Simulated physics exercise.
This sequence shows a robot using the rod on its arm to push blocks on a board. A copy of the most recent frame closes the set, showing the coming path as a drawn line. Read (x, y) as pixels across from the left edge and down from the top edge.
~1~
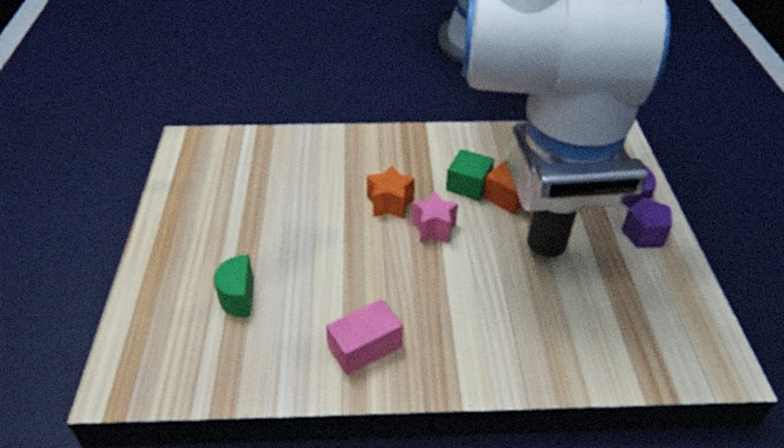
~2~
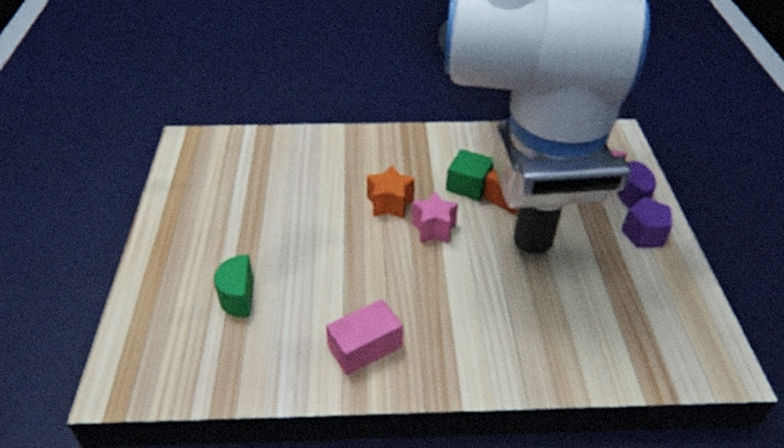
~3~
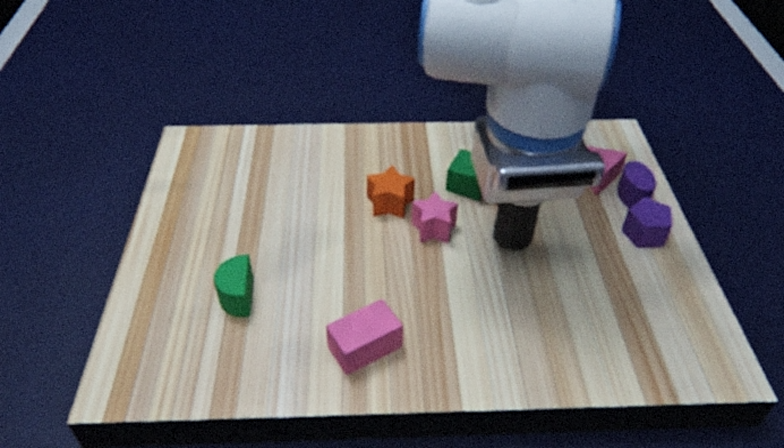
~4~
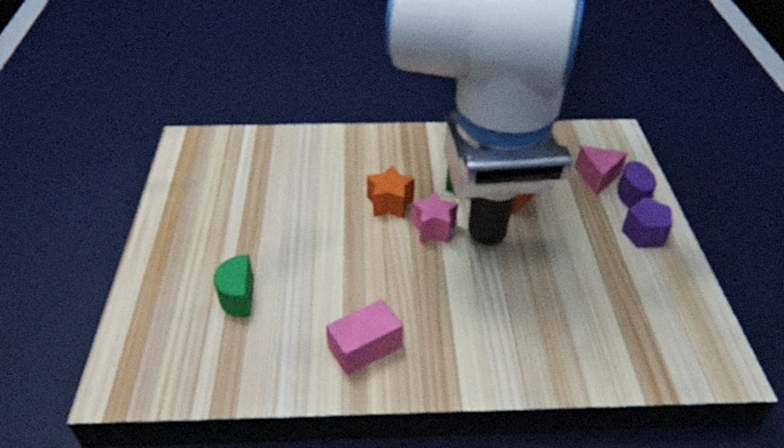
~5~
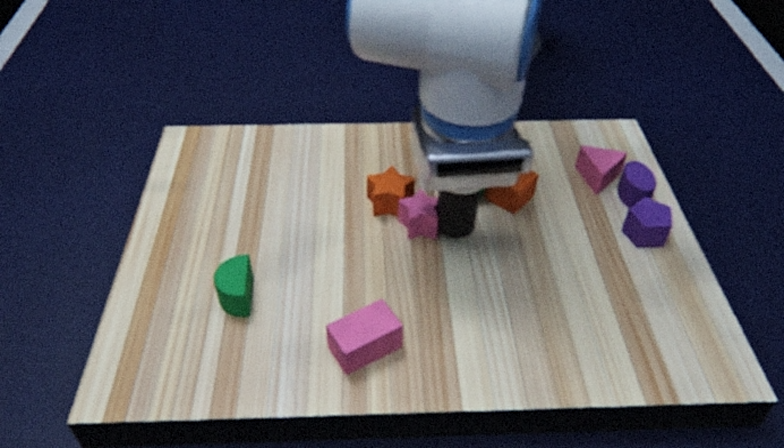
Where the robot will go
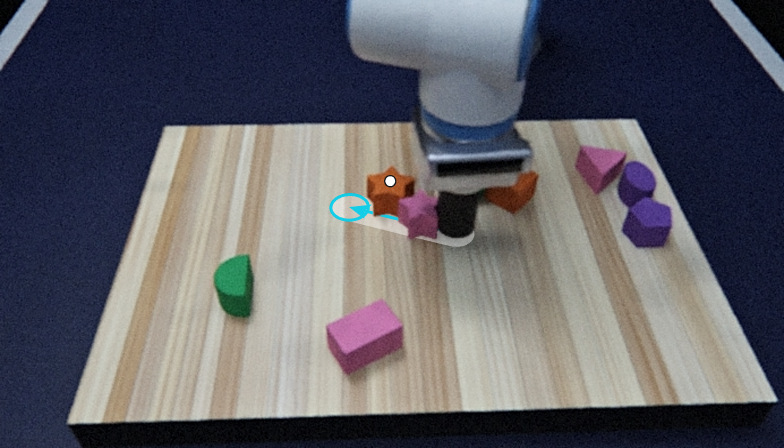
A pale striped wooden board lies on a dark blue surface, seen from above at a steady angle. An orange star, a pink star, green and orange blocks sit near the upper middle, with a green half-round at left, a pink block in front, and purple and pink pieces at right. A white robot arm slides its black rod leftward and nudges the pink star slightly left.
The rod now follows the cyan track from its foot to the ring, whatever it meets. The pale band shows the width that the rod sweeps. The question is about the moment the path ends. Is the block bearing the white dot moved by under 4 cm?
The answer is no.
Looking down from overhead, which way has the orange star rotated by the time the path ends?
Rotates clockwise.
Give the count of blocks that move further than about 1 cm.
A pair of blocks is moved.
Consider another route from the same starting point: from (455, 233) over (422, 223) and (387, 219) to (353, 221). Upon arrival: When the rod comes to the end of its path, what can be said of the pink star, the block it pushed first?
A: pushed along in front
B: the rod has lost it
A: Pushed along in front.
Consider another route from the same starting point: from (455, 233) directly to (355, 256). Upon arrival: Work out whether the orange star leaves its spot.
In the end it has been moved.
The line goes in a line from (455, 233) to (350, 207); the dot is on the orange star.
On the path given first. One third of the way, rod at (418, 216); orange star at (373, 175), turned 50° clockwise; pink star at (384, 200), turned 15° anticlockwise.
Two thirds of the way, rod at (383, 208); orange star at (361, 170), turned 90° clockwise; pink star at (349, 198), turned 30° anticlockwise.
At the end, rod at (349, 199); orange star at (349, 162), turned 135° clockwise; pink star at (318, 198), turned 50° anticlockwise; green square unmoved.
